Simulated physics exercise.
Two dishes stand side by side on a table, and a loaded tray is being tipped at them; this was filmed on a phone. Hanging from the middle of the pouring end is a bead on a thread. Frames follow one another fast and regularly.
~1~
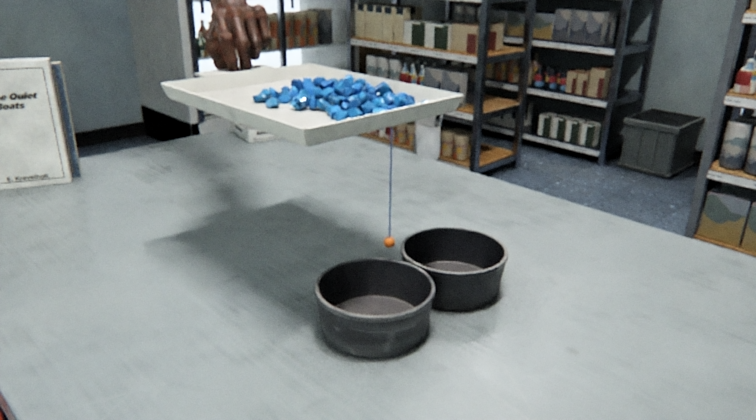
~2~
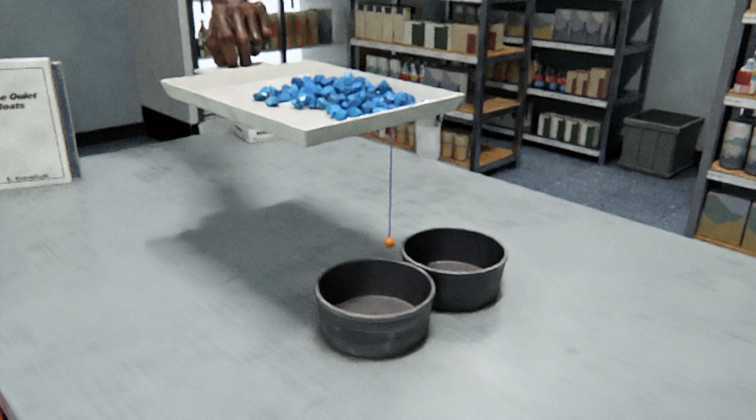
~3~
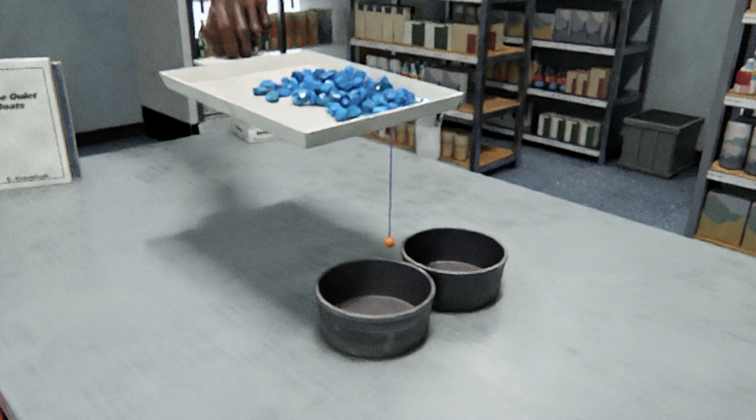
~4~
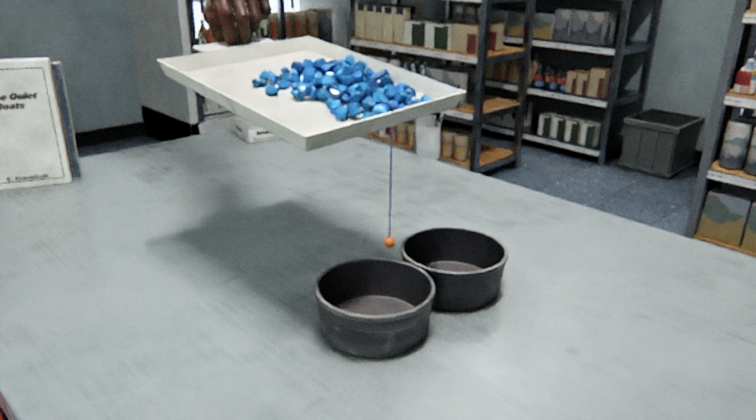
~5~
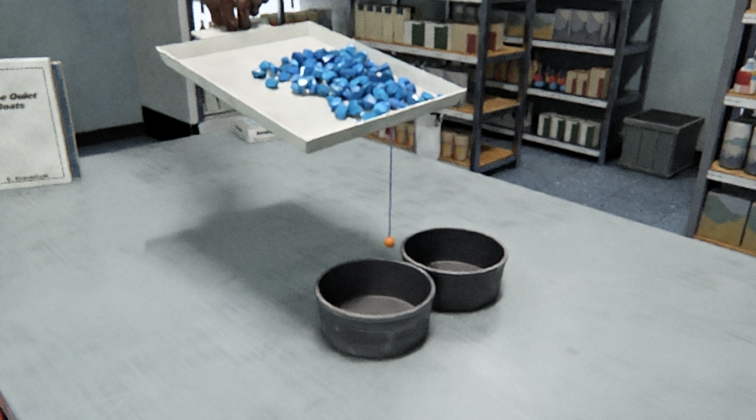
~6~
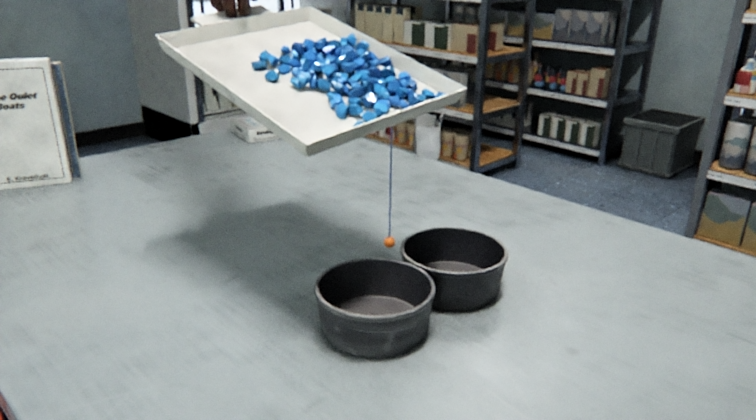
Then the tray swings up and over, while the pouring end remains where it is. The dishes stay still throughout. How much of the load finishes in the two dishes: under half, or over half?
Over half.
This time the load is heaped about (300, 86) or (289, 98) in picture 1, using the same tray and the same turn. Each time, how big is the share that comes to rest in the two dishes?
Roughly 60 % and then 70 %.
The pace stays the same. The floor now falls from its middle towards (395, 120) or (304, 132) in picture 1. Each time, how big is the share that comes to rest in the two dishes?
Shares: 80 %, then 40 %.
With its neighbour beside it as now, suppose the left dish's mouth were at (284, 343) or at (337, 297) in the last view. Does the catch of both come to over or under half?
Catch, run one: Past the halfway mark; run two: Past the halfway mark.
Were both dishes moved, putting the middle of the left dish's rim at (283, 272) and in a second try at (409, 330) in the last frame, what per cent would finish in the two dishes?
Trial 1 10%, trial 2 10%.
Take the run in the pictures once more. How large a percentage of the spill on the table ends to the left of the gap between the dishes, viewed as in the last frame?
Near 70 in a hundred.
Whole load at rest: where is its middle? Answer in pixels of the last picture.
Roughly pixel (366, 325).
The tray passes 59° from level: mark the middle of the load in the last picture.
Near (362, 114).
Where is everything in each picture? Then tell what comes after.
In the first frame, corners of the pouring end (306, 127) and (456, 94), level; middle of the load (346, 92), aquarium stones; left dish (417, 325); right dish (494, 282); bead on its thread (389, 242).
In the second frame, corners of the pouring end (306, 127) and (456, 94), level; middle of the load (346, 90).
In the third frame, corners of the pouring end (307, 129) and (456, 93), tipped barely, lowest at the left corner; middle of the load (346, 86).
In the fourth frame, corners of the pouring end (307, 133) and (457, 91), tipped a little, lowest at the left corner; middle of the load (347, 80).
In the fifth frame, corners of the pouring end (307, 136) and (458, 89), tipped a little, lowest at the left corner; middle of the load (347, 73).
In the sixth frame, corners of the pouring end (308, 139) and (459, 87), tipped clearly, lowest at the left corner; middle of the load (348, 67); left dish (417, 325); right dish (494, 282).
Just after the last frame, tray tipped steeply; the larger part on the tray; about a tenth in the air.
A moment on, tray tipped right over; about a tenth on the tray; roughly half in the left dish; just a few in the right dish; roughly a quarter outside both; roughly a quarter in the air.
Further on, tray tipped past a quarter turn; roughly two thirds in the left dish; just a few in the right dish; roughly a third outside both.
When it is over, tray tipped past a quarter turn; roughly two thirds in the left dish; just a few in the right dish; roughly a third outside both.
